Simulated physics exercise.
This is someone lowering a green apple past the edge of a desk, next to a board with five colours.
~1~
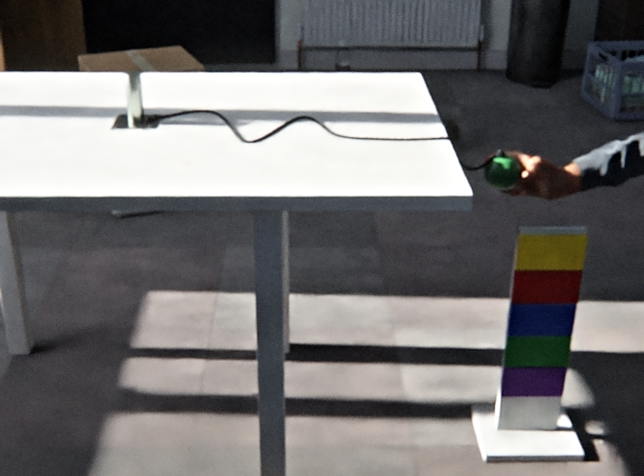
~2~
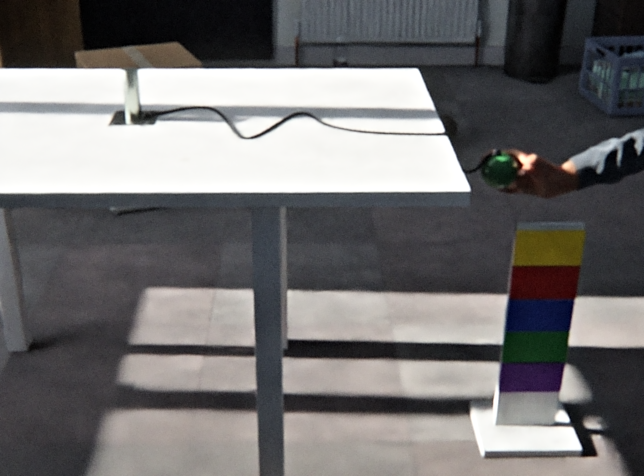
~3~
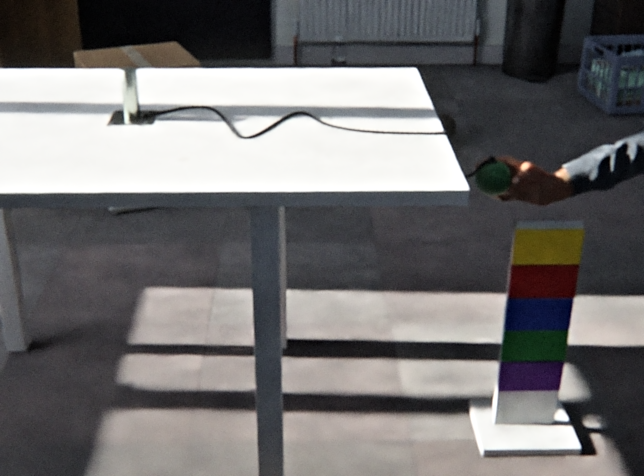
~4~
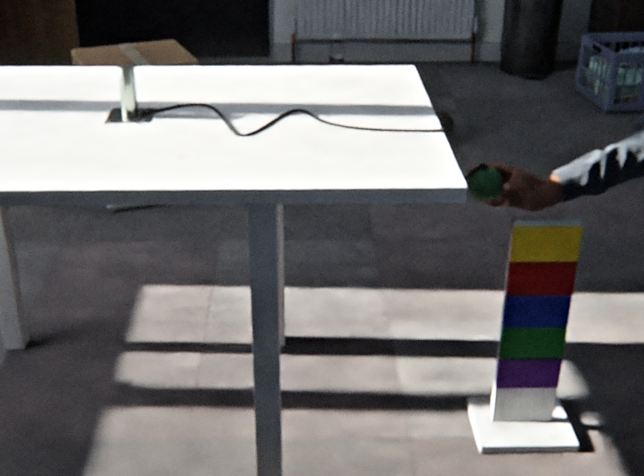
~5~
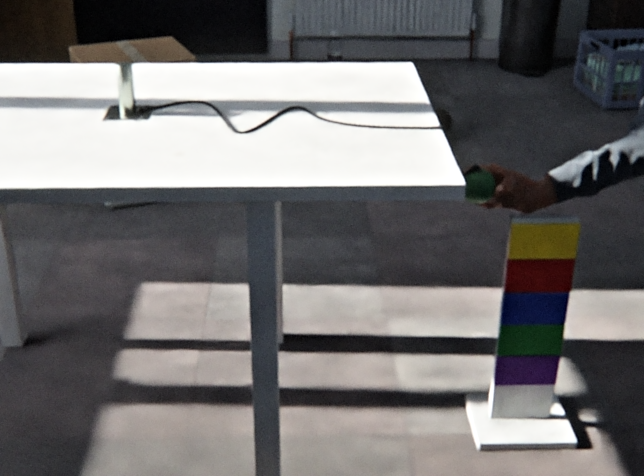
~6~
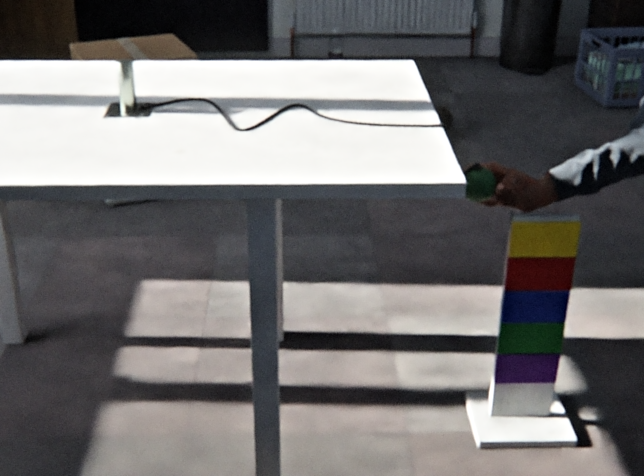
At a white table's right edge, a hand holding a green apple above a colour-banded stand moves slightly left and down.
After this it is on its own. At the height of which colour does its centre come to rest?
Its centre hangs level with the green band.
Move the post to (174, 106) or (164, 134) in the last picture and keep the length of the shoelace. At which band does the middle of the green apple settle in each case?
It would be purple; purple.
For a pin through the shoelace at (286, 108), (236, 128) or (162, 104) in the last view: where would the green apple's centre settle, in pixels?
Near (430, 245), (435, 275) and (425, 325).
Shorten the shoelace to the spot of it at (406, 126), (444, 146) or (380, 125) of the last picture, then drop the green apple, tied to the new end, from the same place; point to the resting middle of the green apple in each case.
Near (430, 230), (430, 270) and (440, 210).
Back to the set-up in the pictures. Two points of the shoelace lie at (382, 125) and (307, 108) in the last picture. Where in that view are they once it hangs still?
They go to (435, 196) and to (423, 119).
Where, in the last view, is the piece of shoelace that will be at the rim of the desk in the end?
Near (315, 113).
Soon after, apple near (458, 333); level with green.
Then, apple near (396, 319); level with green.
Further on, apple near (442, 330); level with green.
At rest, apple near (423, 331); level with green. Its middle rests at the green band.
